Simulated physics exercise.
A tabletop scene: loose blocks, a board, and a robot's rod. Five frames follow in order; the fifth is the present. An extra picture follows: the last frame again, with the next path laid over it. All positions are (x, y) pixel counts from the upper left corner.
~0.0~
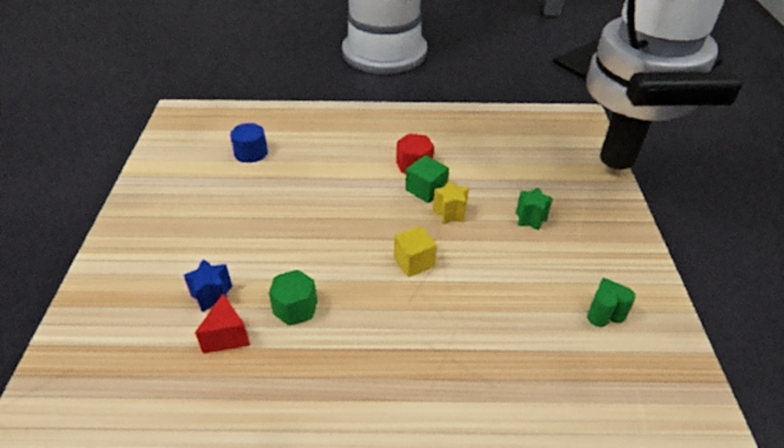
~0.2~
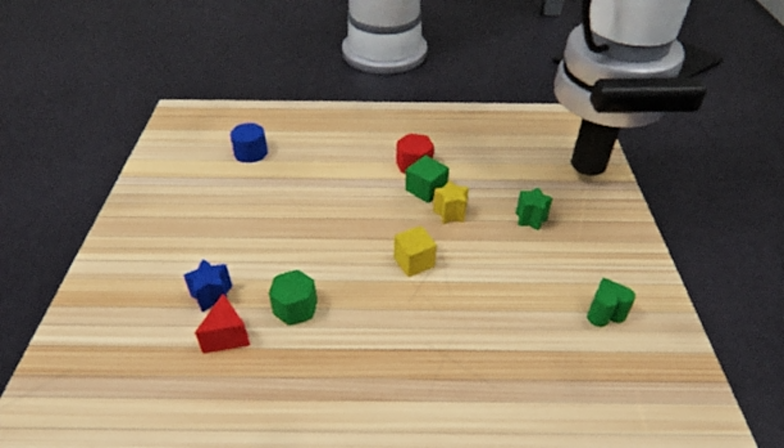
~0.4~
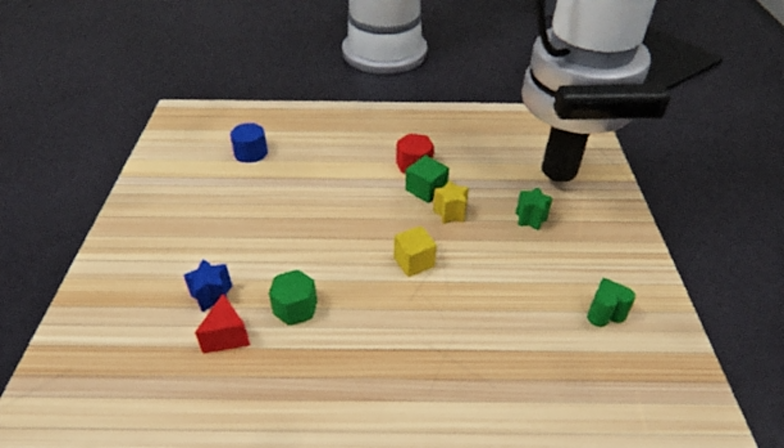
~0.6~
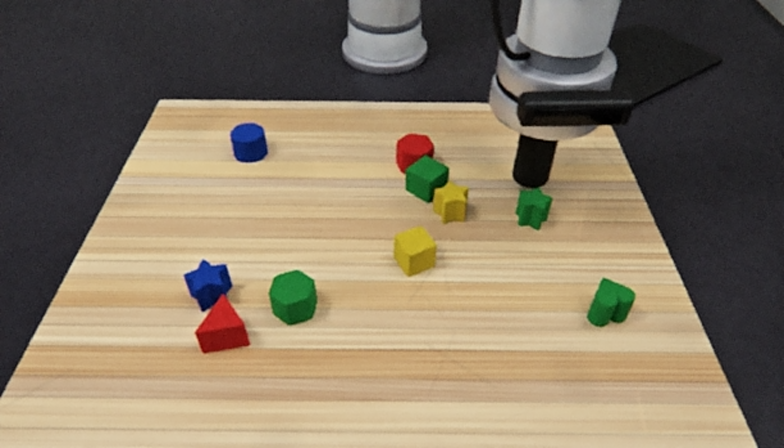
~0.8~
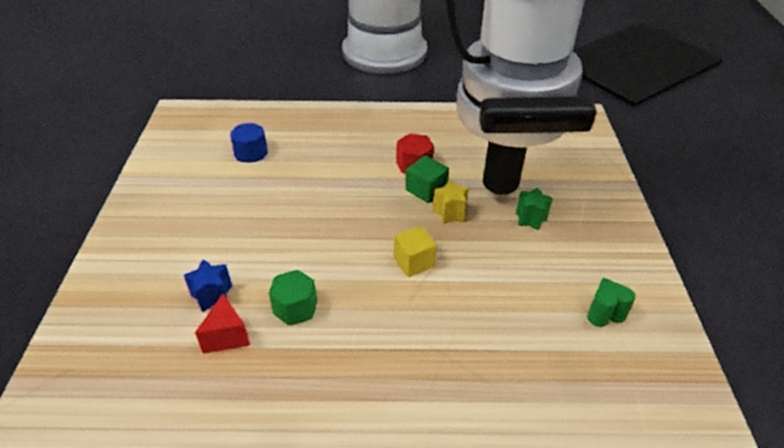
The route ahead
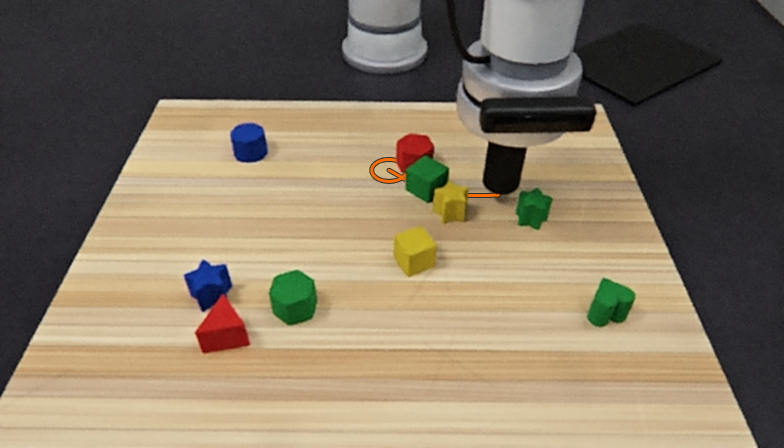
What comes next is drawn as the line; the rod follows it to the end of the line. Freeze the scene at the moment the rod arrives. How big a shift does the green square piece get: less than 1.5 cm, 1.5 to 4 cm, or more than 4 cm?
More than 4 cm.
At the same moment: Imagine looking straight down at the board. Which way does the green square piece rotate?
The sense of turning is anti-clockwise.
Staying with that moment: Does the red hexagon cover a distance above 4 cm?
I expect not.
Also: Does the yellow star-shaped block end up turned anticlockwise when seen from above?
I believe so.
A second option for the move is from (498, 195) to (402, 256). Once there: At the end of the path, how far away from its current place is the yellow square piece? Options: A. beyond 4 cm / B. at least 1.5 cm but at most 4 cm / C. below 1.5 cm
Choice B: At least 1.5 cm but at most 4 cm.
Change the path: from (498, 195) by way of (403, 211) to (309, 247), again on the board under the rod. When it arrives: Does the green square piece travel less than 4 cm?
Yes - that is the case.
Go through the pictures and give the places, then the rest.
In the first picture, tip of the rod at (617, 160), middles of tops, red hexagon at (415, 143), green square piece at (428, 168), yellow star-shaped block at (453, 191), green star-shaped block at (536, 197).
In the second picture, rod at (588, 166), nothing pushed.
In the third picture, rod at (559, 172), nothing pushed.
In the fourth picture, rod at (530, 178), nothing pushed.
In the fifth picture, rod at (500, 184), red hexagon at (415, 143), green square piece at (428, 168), yellow star-shaped block at (453, 191), green star-shaped block at (536, 197).
The line goes from (498, 195) by way of (458, 195) and (419, 187) to (389, 170).
The first path, step by step. One third of the way, rod at (459, 184); green square piece at (423, 167); yellow star-shaped block at (450, 193).
Two thirds of the way, rod at (420, 175); red hexagon at (412, 142), turned 15° clockwise; green square piece at (386, 162), turned 35° anticlockwise; yellow star-shaped block at (446, 193), turned 30° anticlockwise.
At the end, rod at (389, 159); red hexagon at (403, 130), turned 75° clockwise; green square piece at (357, 155), turned 70° anticlockwise; yellow star-shaped block at (446, 193), turned 30° anticlockwise; green star-shaped block unmoved.
